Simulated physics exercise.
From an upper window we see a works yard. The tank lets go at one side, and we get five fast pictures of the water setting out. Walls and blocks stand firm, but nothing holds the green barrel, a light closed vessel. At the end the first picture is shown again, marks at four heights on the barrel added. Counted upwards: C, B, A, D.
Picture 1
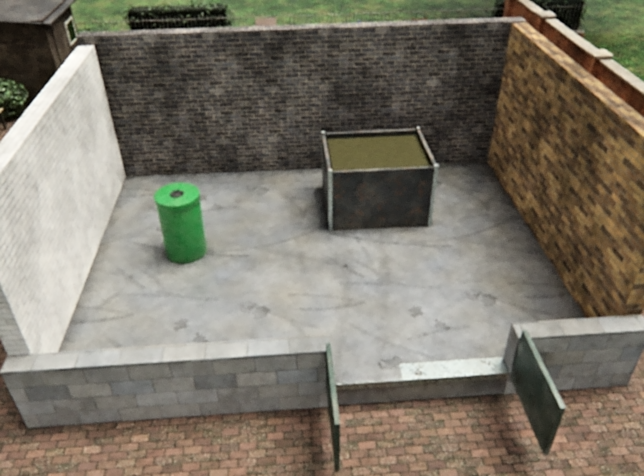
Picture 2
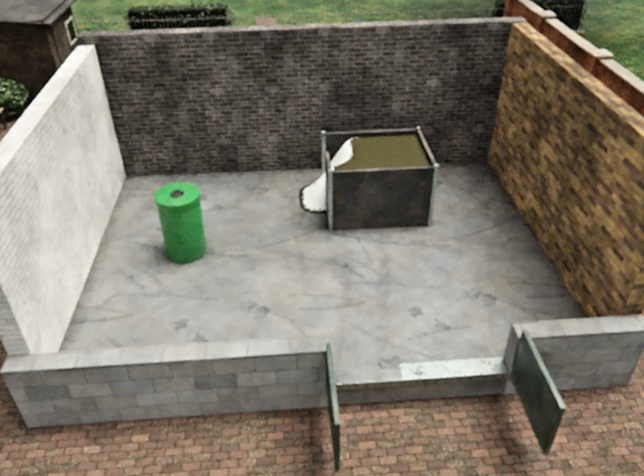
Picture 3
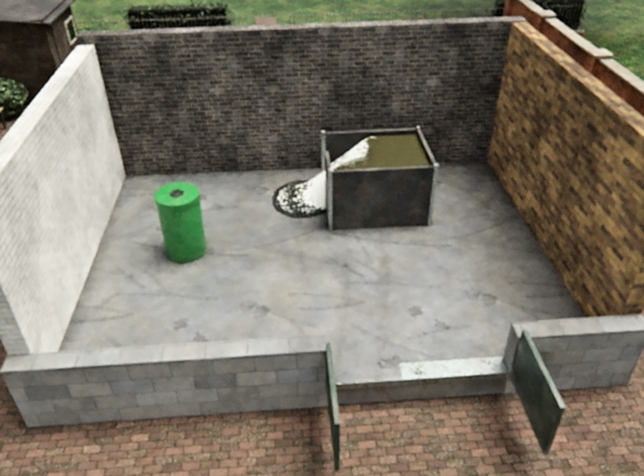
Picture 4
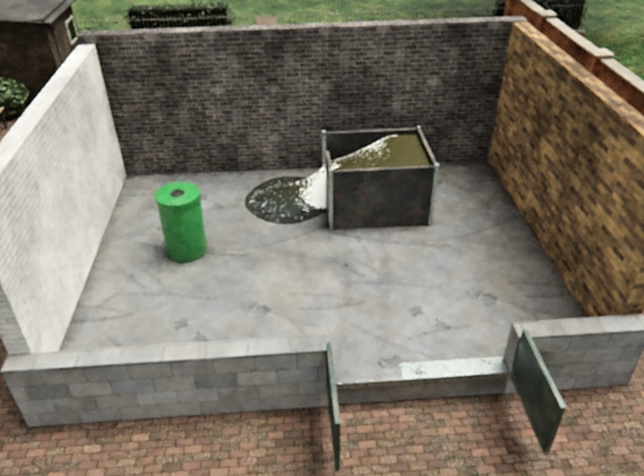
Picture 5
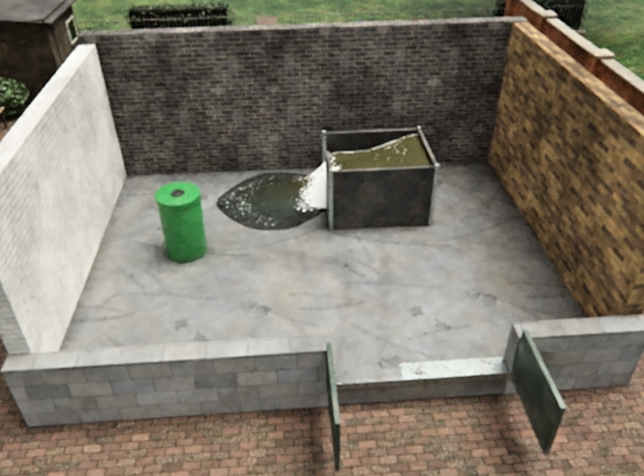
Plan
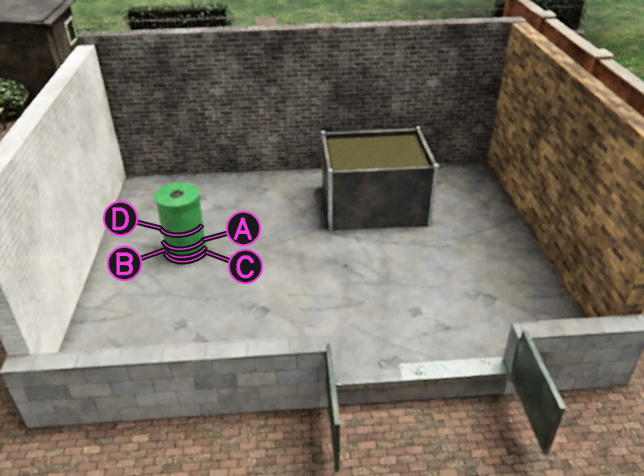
Walled yard with a full tank pouring murky water from its left side, the puddle spreading left across the paved ground.
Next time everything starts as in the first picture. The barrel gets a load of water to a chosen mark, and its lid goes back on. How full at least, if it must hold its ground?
The answer is level A.
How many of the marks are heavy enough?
Two.
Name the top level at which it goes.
The answer is B.
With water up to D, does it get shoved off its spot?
No, that is safe.
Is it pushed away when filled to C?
Yes.
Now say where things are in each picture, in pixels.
In the first picture, lid of the green barrel at (176, 194); tank full, its middle at (377, 154); open gate at (421, 332).
In the second picture, 1 % of the ground under water, its edge towards the barrel at (312, 207).
In the third picture, 3 % of the ground under water, its edge towards the barrel at (288, 211).
In the fourth picture, 5 % of the ground under water, its edge towards the barrel at (253, 208).
In the fifth picture, lid of the green barrel at (177, 193); 8 % of the ground under water, its edge towards the barrel at (236, 215).
In magenta, A at (181, 249); B at (183, 257); C at (184, 261); D at (179, 235); from the bottom up C, B, A, D.
With A, it does not move.
With B, it is pushed about its own width away.
With C, it is pushed about 5 times its own width away.
With D, it does not move.
